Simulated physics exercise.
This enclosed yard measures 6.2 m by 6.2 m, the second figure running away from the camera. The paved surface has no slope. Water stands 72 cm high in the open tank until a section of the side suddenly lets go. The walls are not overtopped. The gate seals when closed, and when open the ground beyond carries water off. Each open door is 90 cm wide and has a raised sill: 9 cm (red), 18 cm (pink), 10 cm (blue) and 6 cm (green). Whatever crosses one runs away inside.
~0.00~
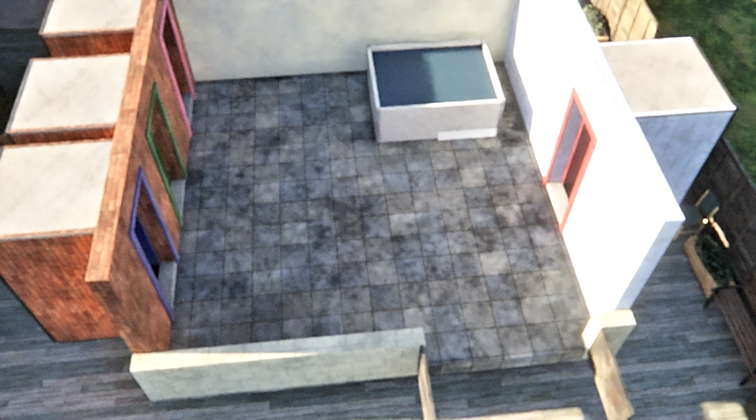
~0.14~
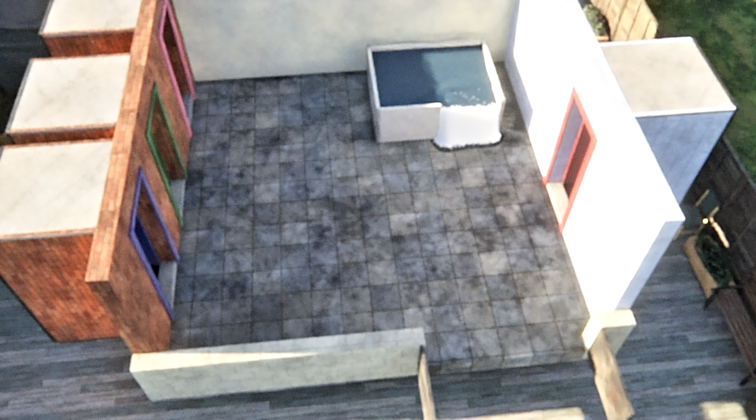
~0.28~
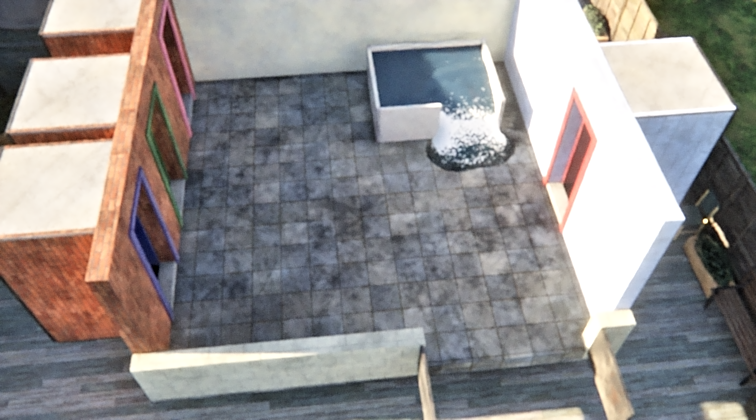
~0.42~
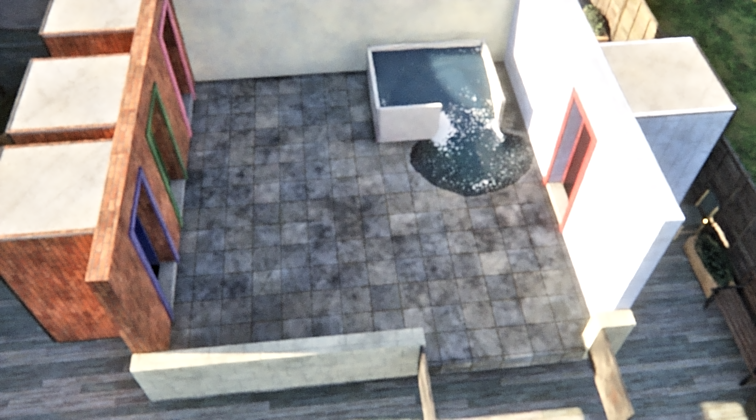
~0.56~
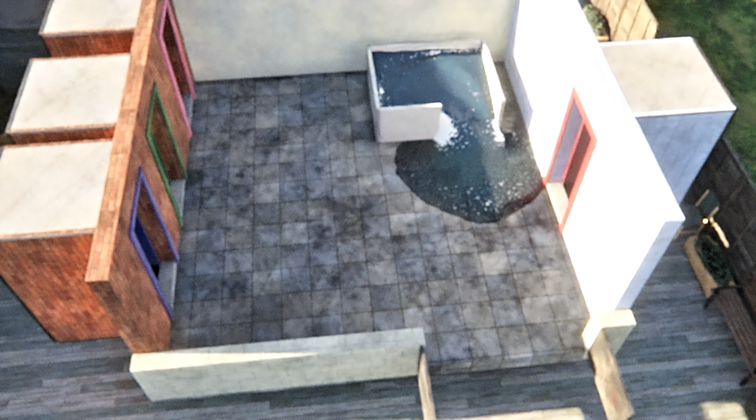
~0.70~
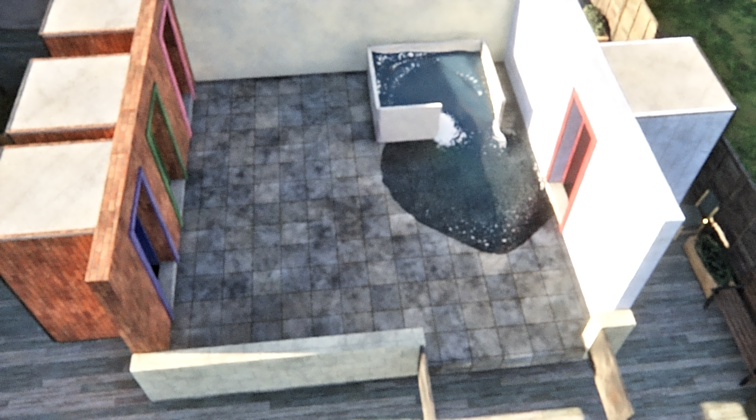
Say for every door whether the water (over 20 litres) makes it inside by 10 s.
Door by door: At the red door it passes the limit; at the pink door it does not reach the limit; at the blue door it keeps below the limit; at the green door it stays under the limit.
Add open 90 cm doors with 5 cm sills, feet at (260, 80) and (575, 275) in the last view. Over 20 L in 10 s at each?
In turn: Not over, over.
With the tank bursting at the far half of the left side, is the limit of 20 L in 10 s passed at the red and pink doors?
Then: Red under, pink above.
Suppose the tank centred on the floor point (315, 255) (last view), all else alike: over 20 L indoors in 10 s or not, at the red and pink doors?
Against that limit: Red not over, pink not over.
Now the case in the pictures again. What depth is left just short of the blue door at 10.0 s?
Some 3.0 cm.
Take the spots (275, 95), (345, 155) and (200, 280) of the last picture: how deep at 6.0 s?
About 0, 0 and 5 cm.
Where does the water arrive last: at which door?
Last comes the pink one.
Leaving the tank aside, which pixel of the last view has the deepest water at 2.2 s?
Around (590, 335).
After 1.4 s water covers 35 % of the floor and is deepest (40 cm) near (475, 138); red door 19 cm at the sill, 6 L in, pink door not reached, blue door not reached, green door not reached.
After 2.2 s water covers 40 % of the floor and is deepest (36 cm) near (590, 335); red door 16 cm at the sill, 35 L in, pink door not reached, blue door not reached, green door not reached.
After 3.5 s water covers 45 % of the floor and is deepest (22 cm) near (587, 324); red door 12 cm at the sill, 56 L in, pink door not reached, blue door not reached, green door not reached.
After 6.0 s water covers 55 % of the floor and is deepest (12 cm) near (475, 138); red door 9 cm at the sill, 64 L in, pink door not reached, blue door 5 cm at the sill, 0 L in, green door 1 cm at the sill, 0 L in.
After 10.0 s water covers 70 % of the floor and is deepest (6 cm) near (465, 138); red door 4 cm at the sill, 64 L in, pink door 1 cm at the sill, 0 L in, blue door 3 cm at the sill, 0 L in, green door 2 cm at the sill, 0 L in.
